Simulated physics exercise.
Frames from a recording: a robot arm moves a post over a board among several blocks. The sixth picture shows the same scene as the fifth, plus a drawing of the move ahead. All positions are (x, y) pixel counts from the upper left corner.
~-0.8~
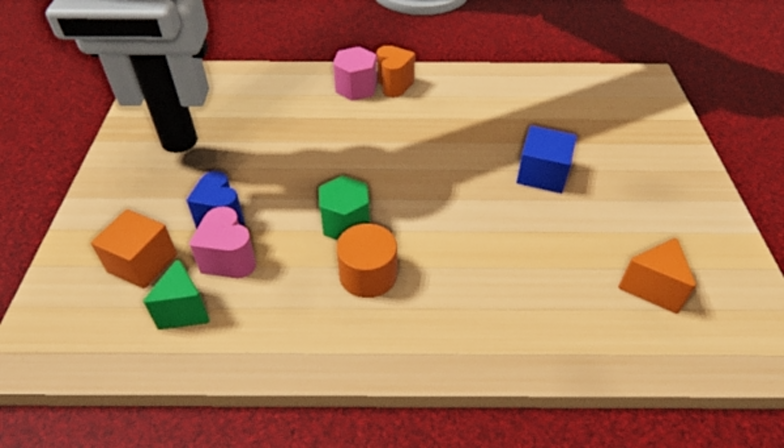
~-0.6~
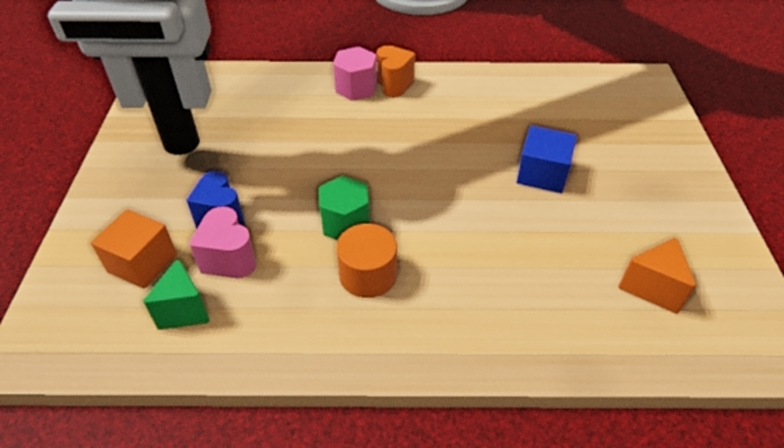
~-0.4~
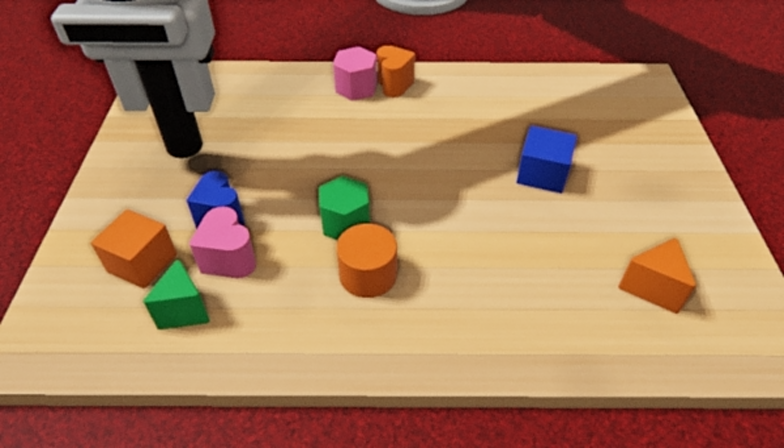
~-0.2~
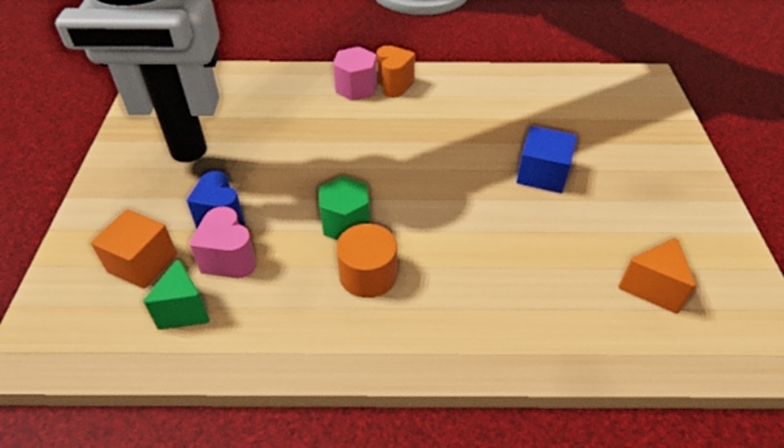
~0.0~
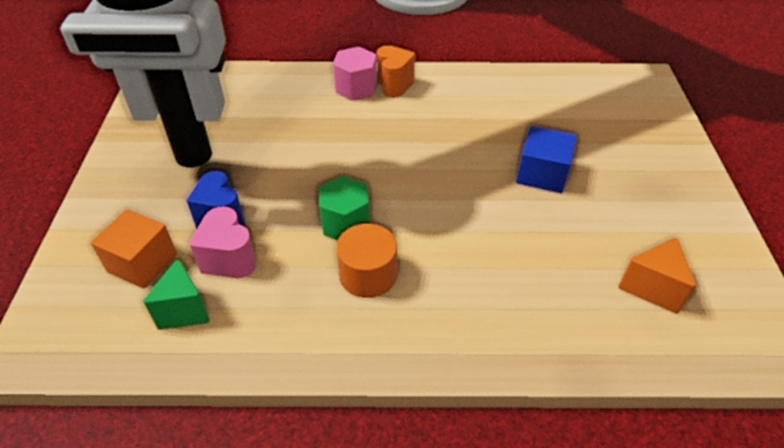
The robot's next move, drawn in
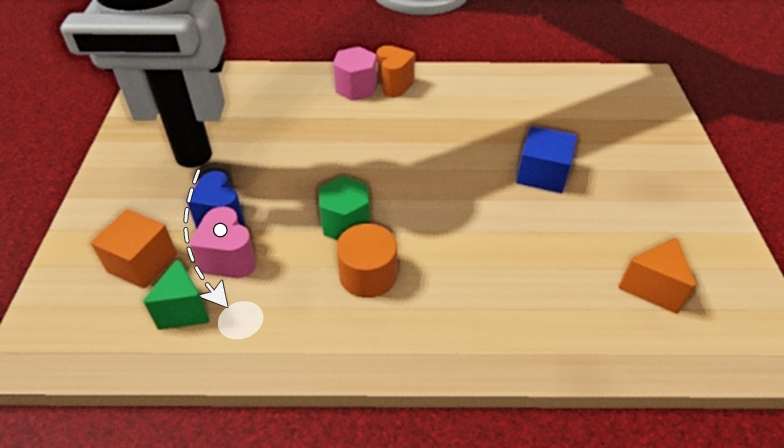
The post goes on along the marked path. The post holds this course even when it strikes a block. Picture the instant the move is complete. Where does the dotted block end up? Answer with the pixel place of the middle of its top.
I'd place it at (248, 241), taking the centre of its top.
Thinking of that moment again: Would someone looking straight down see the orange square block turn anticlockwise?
Final answer: No.
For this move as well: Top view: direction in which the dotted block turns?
My prediction: CCW.
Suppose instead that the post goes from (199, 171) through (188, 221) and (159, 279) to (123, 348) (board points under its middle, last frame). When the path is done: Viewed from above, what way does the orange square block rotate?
Looking down, my answer is that the orange square block rotates clockwise.
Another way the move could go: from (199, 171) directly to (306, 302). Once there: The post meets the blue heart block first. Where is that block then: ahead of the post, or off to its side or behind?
It remains before the post.
Path on the board, from (199, 171) through (186, 219) and (199, 272) to (241, 320); the dot is on the pink heart block.
What follows on the original path. One third of the way, post (181, 206); blue heart block (216, 191).
Two thirds of the way, post (193, 258); orange square block (125, 240), turned 25° clockwise; blue heart block (220, 193), turned 25° anticlockwise; pink heart block (234, 238), turned 25° anticlockwise.
At the end, post (236, 306); orange square block (125, 240), turned 25° clockwise; green triangle (170, 292); blue heart block (220, 193), turned 25° anticlockwise; pink heart block (248, 241), turned 50° anticlockwise.
